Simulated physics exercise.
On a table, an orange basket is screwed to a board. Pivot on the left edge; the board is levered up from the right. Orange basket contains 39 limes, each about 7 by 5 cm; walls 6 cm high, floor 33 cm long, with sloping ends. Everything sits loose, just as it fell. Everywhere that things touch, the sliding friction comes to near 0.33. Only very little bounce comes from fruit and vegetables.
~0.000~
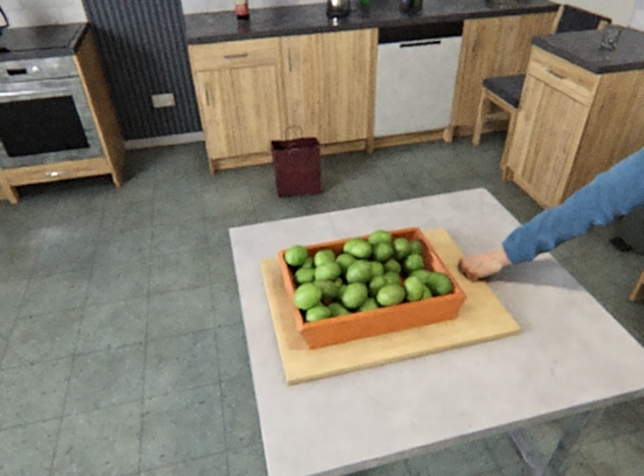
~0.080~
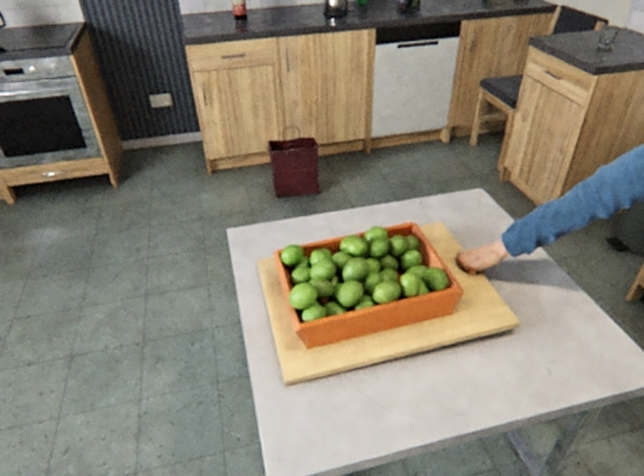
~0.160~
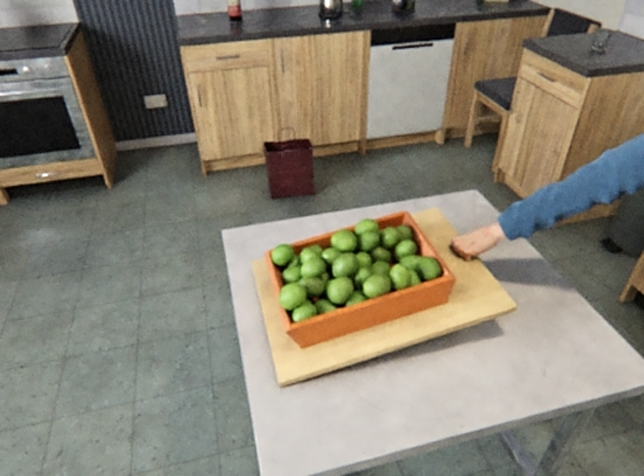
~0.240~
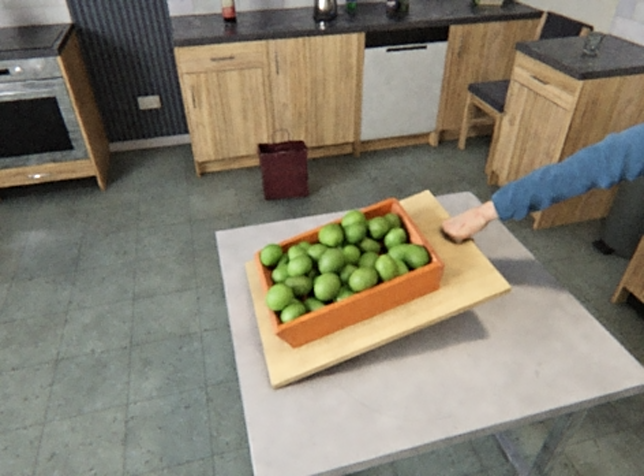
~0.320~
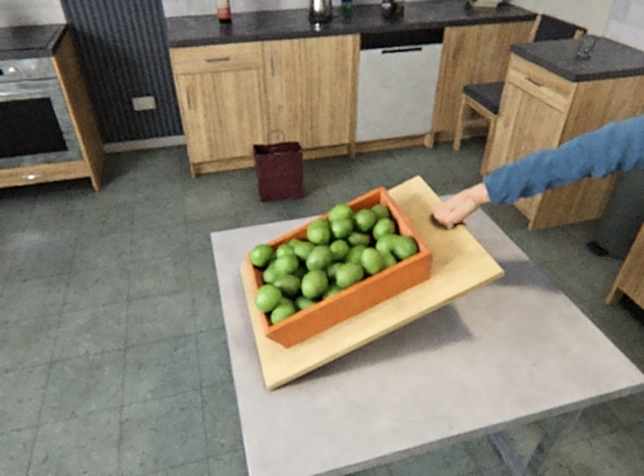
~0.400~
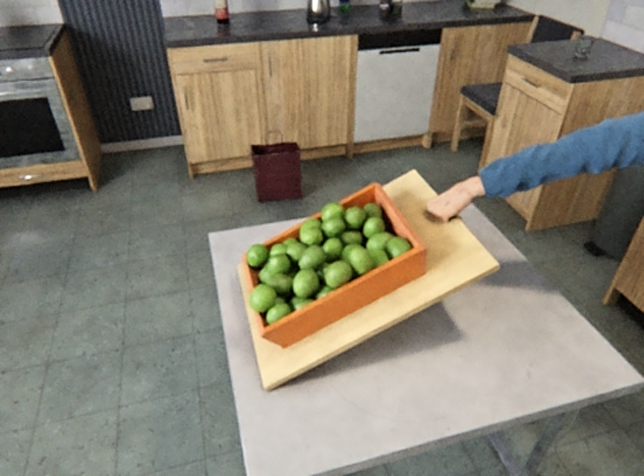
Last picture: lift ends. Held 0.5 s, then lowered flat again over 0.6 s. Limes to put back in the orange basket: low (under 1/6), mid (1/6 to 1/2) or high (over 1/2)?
Low.
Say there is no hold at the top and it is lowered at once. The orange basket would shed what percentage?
In that case the orange basket sheds 0 percent of its load.
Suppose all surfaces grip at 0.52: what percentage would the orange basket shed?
In that case the orange basket sheds 0 per cent of its load.
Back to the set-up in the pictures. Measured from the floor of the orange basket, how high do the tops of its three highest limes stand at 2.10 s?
Near 11 centimetres, I'd say.
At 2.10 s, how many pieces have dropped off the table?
The total is close to 1.
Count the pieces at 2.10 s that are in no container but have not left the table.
The count is about 0.
After 0.67 s, tilt 24°; the orange basket has all 39.
After 1.01 s, tilt 22°; the orange basket has all 39.
After 1.49 s, tilt 0°; the orange basket is down by 1 of 39.
Outcome (at 2.10 s), the orange basket is down by 1 of 39. Asked share, 1 of 39, 3 per cent.
